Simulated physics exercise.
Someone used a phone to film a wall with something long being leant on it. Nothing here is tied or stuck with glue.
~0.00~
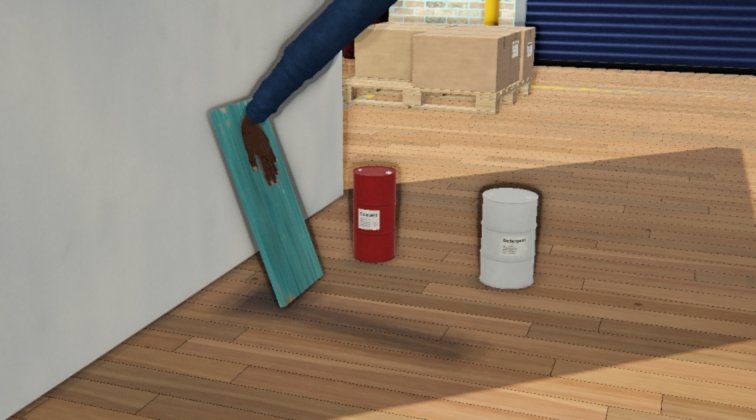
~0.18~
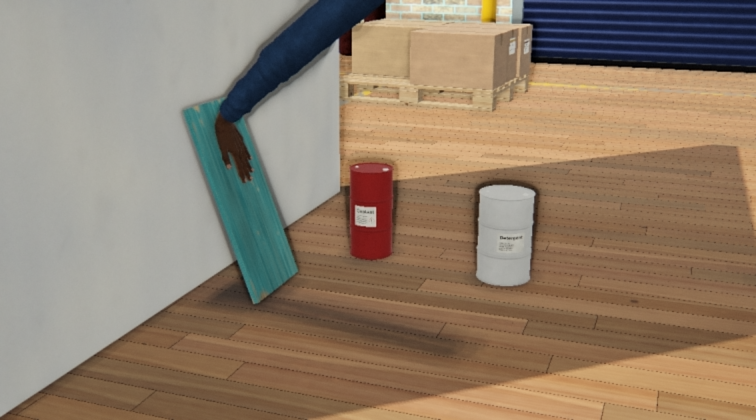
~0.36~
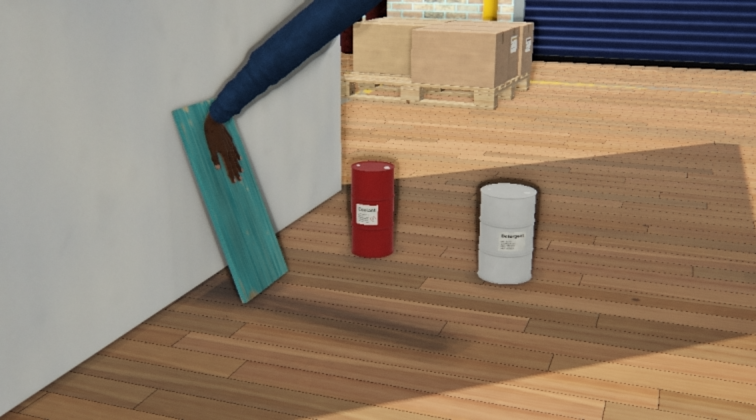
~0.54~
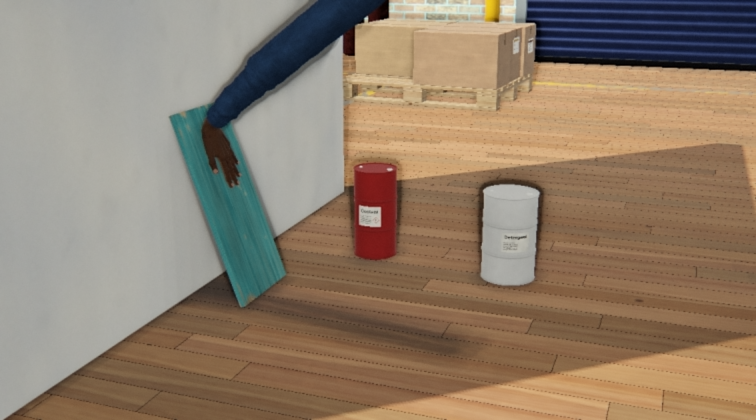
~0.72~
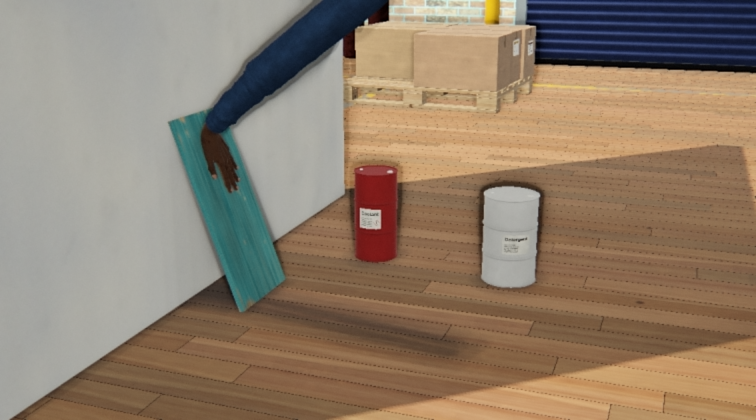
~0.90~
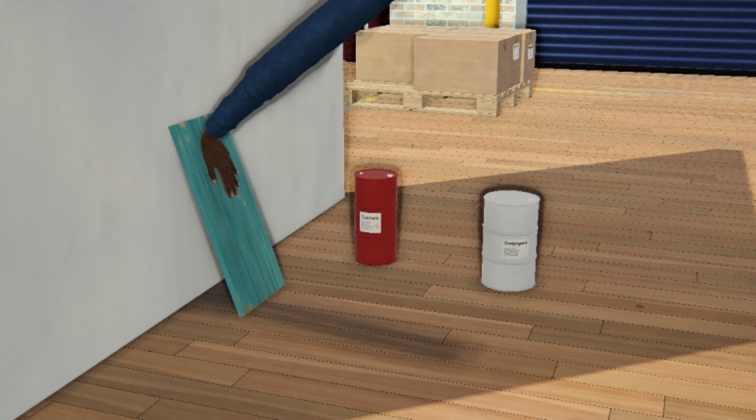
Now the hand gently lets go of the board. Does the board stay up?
Yes. Most likely it won't move.
Around 1.10 s, nothing moves.
Around 1.40 s, turquoise board resting near (230, 211).
Finally (2.2 s), all 3 still in place. Final places as the last picture's camera would see them, turquoise board near (230, 211). The board stays up.
